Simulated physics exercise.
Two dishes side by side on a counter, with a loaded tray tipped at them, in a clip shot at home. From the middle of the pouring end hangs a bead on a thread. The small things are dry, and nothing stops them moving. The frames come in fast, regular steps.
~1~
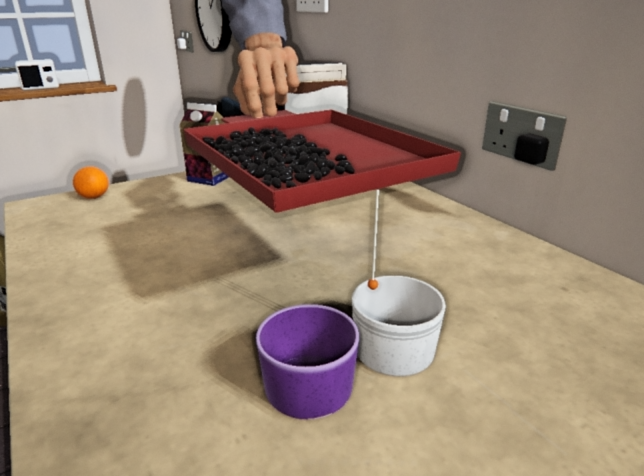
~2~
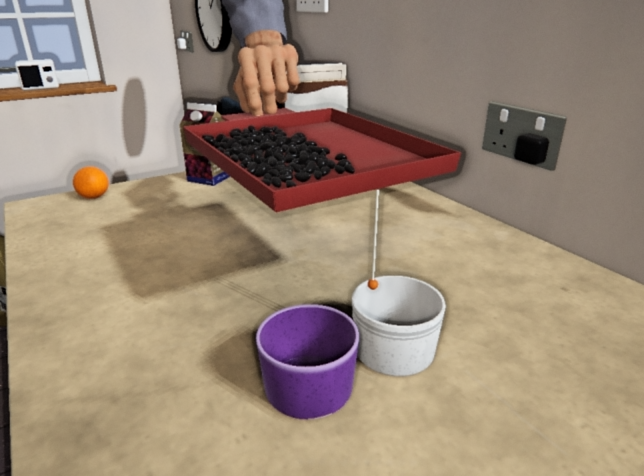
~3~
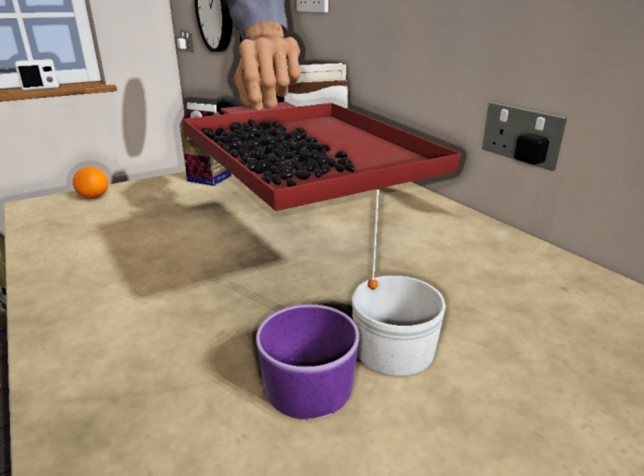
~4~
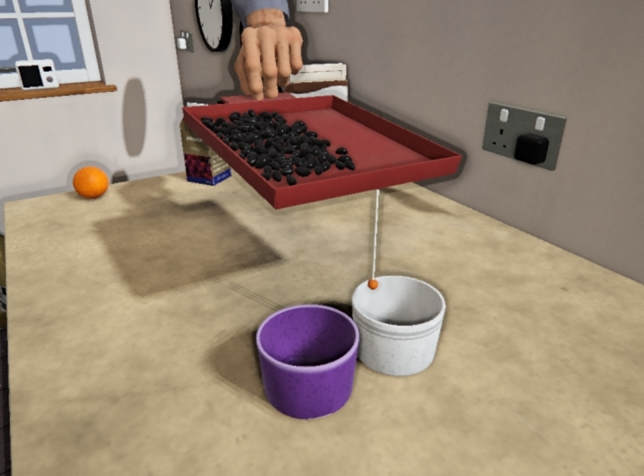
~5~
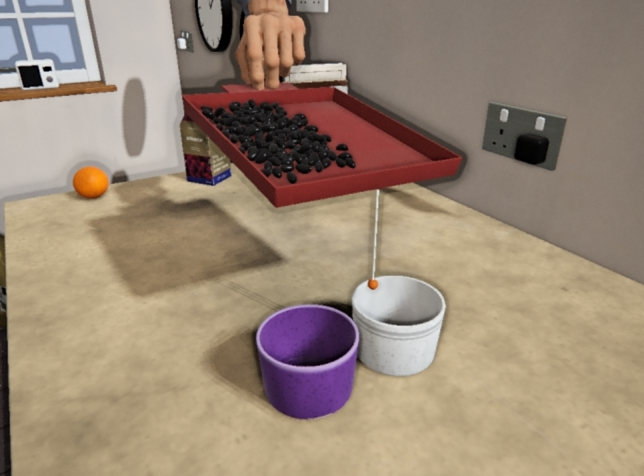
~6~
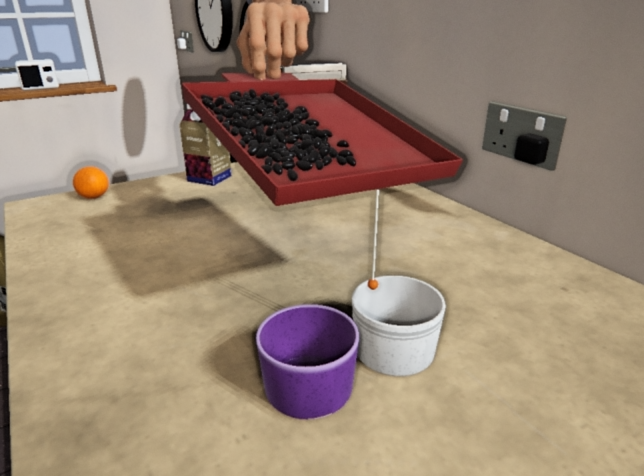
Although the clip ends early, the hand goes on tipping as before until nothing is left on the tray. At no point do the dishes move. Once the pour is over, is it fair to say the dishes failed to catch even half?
Yes: Most of it finds no dish.
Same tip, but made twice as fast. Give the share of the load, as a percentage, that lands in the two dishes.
About 30 per cent.
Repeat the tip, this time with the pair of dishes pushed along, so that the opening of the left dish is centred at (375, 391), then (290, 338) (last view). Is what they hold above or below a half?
For the two places in order: A minority share, a minority share.
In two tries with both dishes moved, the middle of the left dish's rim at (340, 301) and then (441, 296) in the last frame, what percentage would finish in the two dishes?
20 and 50 in a hundred.
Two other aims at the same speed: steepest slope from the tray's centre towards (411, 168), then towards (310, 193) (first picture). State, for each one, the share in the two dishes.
About 20 and 80 per cent.
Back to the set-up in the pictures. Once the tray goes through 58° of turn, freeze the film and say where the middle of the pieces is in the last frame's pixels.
In the last view, the load is centred close to (375, 144).
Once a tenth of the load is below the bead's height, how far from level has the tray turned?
Roughly 105 degrees.
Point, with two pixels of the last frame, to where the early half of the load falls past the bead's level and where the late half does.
Around (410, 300) at first; around (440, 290) after that.
Soon after the last picture, tray tipped steeply; nearly all on the tray; a stray few in the air.
A little later, tray tipped right over; nearly all on the tray; a stray few outside both.
Later still, tray tipped past a quarter turn; a stray few in the left dish; about a quarter in the right dish; most outside both.
At rest, tray tipped past a quarter turn; a stray few in the left dish; about a quarter in the right dish; most outside both.
